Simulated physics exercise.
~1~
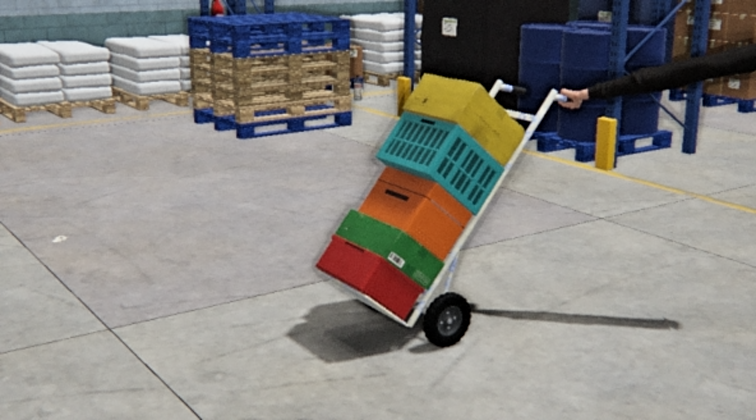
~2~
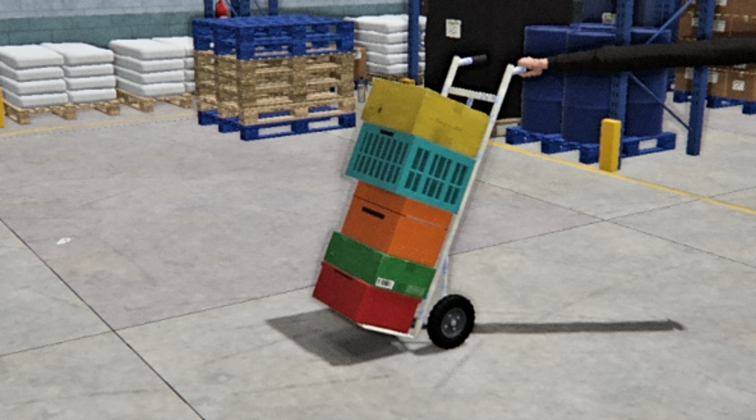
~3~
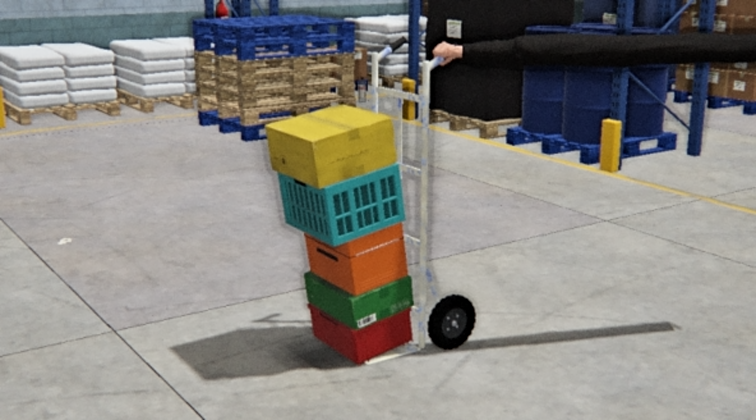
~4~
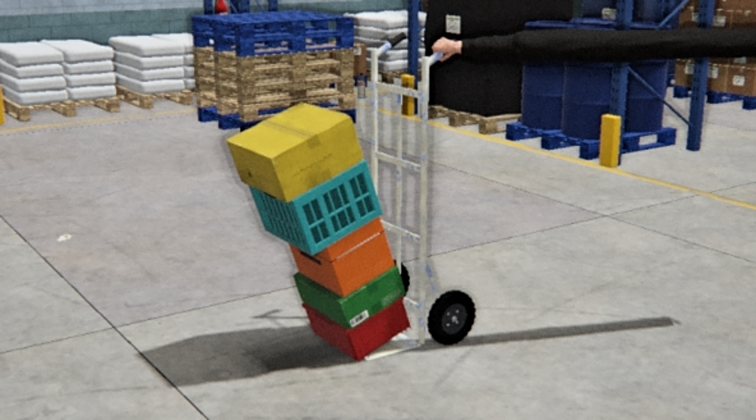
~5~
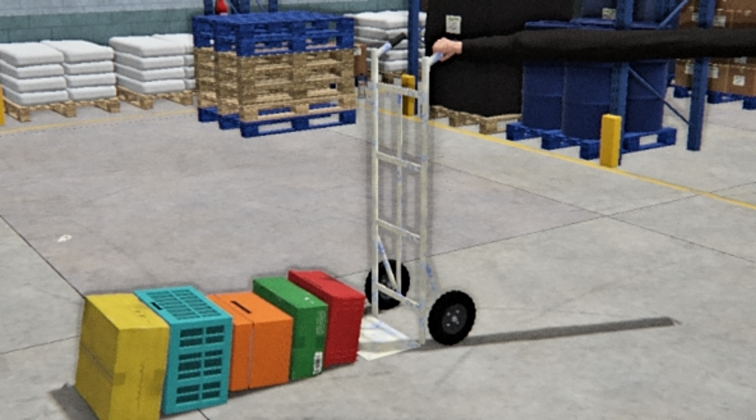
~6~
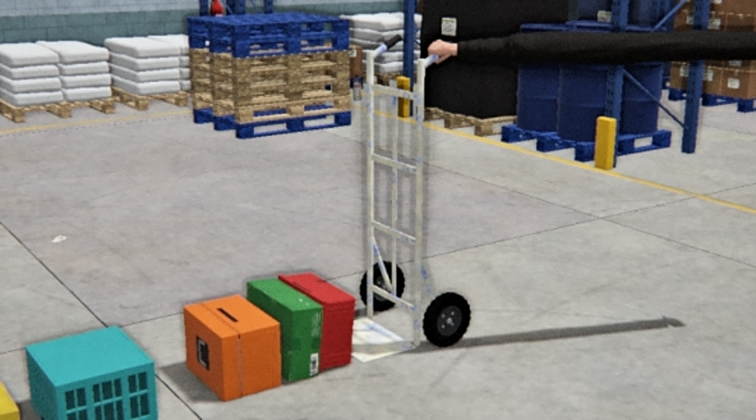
A hand swung a tilted hand truck upright, and its stack of five colorful boxes and crates toppled forward to the left, ending in a row on the floor, with the yellow box and turquoise crate sliding farther away from the others.
